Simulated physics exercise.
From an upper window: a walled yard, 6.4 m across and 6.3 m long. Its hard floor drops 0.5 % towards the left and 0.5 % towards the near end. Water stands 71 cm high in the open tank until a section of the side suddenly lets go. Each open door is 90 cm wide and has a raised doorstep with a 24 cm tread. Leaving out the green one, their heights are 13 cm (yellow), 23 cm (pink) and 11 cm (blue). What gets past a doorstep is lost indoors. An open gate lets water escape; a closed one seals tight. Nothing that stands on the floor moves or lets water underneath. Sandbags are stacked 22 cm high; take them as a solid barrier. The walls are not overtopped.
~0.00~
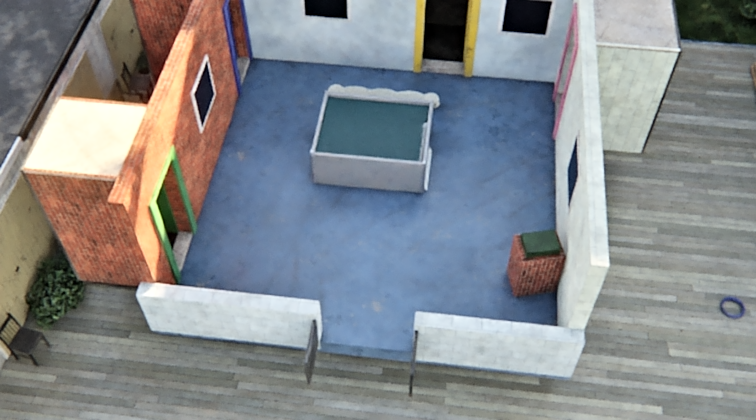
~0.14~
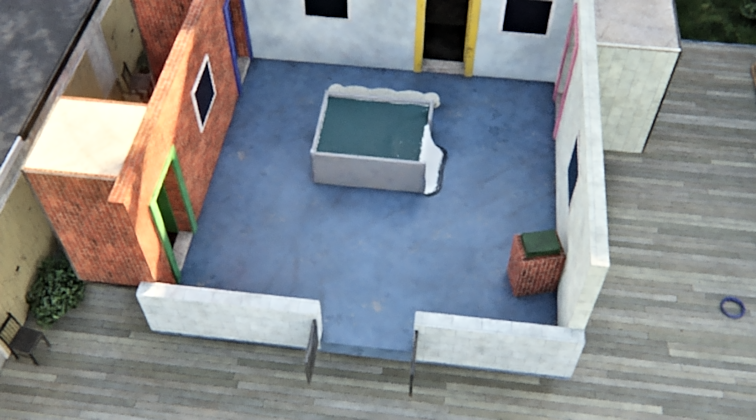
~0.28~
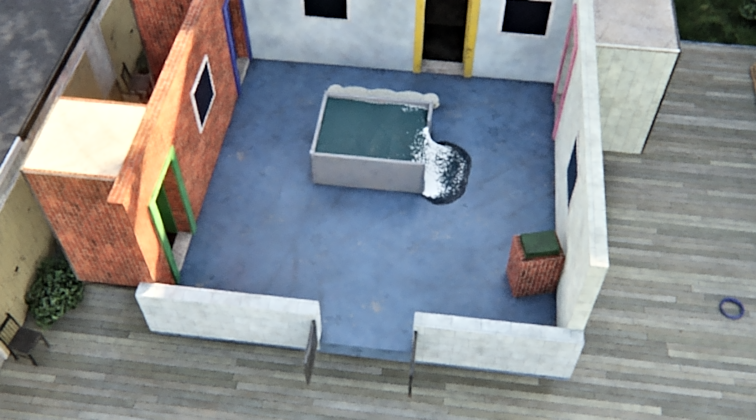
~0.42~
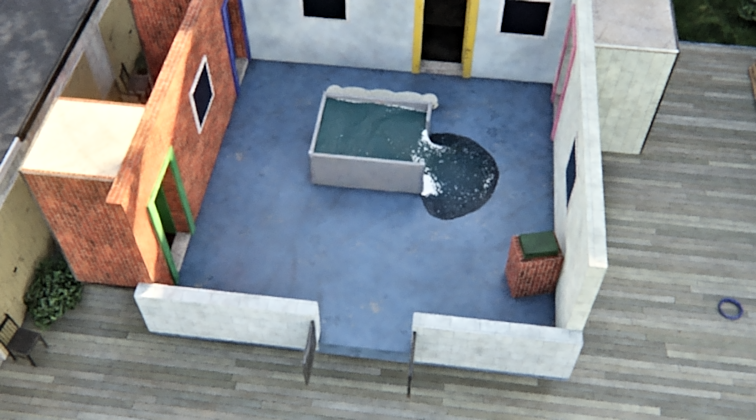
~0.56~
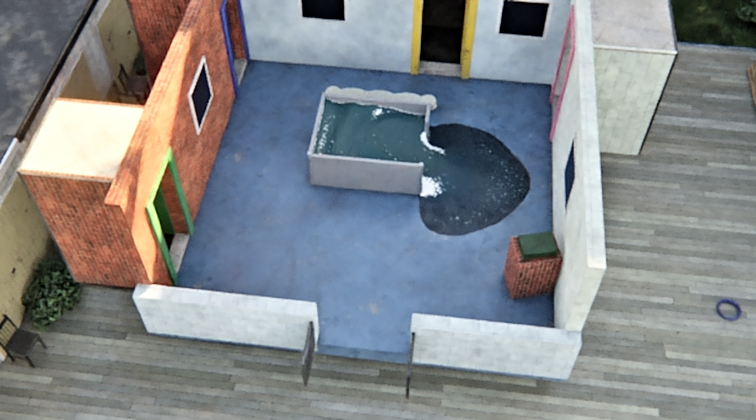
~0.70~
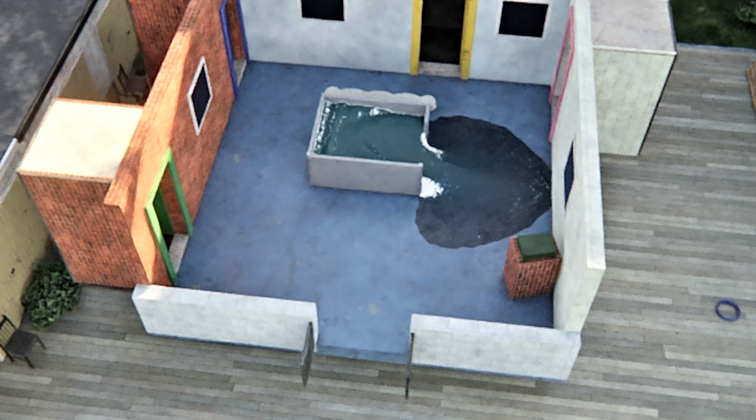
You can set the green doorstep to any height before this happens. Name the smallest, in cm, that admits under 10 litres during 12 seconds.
It would have to be roughly 5.5 cm high.
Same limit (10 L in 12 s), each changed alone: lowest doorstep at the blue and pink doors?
About 11.5 cm at blue and 13.0 cm at pink.
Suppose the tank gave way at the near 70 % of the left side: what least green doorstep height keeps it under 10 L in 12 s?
Then roughly 12.0 cm.
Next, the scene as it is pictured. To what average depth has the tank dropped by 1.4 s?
Some 43 cm.
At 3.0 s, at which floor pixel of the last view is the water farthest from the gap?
At about (549, 356).
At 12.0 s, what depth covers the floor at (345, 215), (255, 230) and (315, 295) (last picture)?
Roughly 4, 5 and 6 cm, in turn.
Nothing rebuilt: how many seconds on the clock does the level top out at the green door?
Around 11.0 s.
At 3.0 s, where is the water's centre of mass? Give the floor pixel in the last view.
At about (454, 181).
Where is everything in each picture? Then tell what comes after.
Still water, 71 cm deep, in the open tank at (374, 130); the green door at (175, 220) is dry, in the first frame.
The gap is at (424, 159), the front 0.4 m out at (444, 157); the back of the open tank holds 71 cm, in the second frame.
The front is at (468, 164), 0.8 m from the gap at (424, 161); 0.9 m2 of floor is wet, 71 cm left at the back, in the third frame.
The front is at (495, 179), 1.4 m from the gap at (422, 163); 2.0 m2 of floor is wet, 71 cm left at the back, in the fourth frame.
The gap is at (421, 164), the front 2.0 m out at (526, 188); the back of the open tank holds 66 cm, in the fifth frame.
The front is at (551, 201), 2.5 m from the gap at (420, 164); 5.2 m2 of floor is wet, 60 cm left at the back; 4.4 m in a straight line remain to the green door at (171, 222), in the sixth frame.
After 1.4 s water covers 20 % of the floor, deepest (34 cm) near (548, 191); it has not reached the green door.
After 3.0 s water covers 35 % of the floor, deepest (26 cm) near (548, 280); it has not reached the green door.
After 12.0 s water covers 95 % of the floor, deepest (10 cm) near (315, 330); 7 cm at the green door, 2 litres in over its 7 cm doorstep.
At the green door as built, the water arrived by 6.0 s and peaked near 8 cm at 11.0 s.
With a doorstep of 5 cm, 15 litres would have come in within the 12 s; with 6 cm, 6 litres. So under 10 litres takes about 5.5 cm.
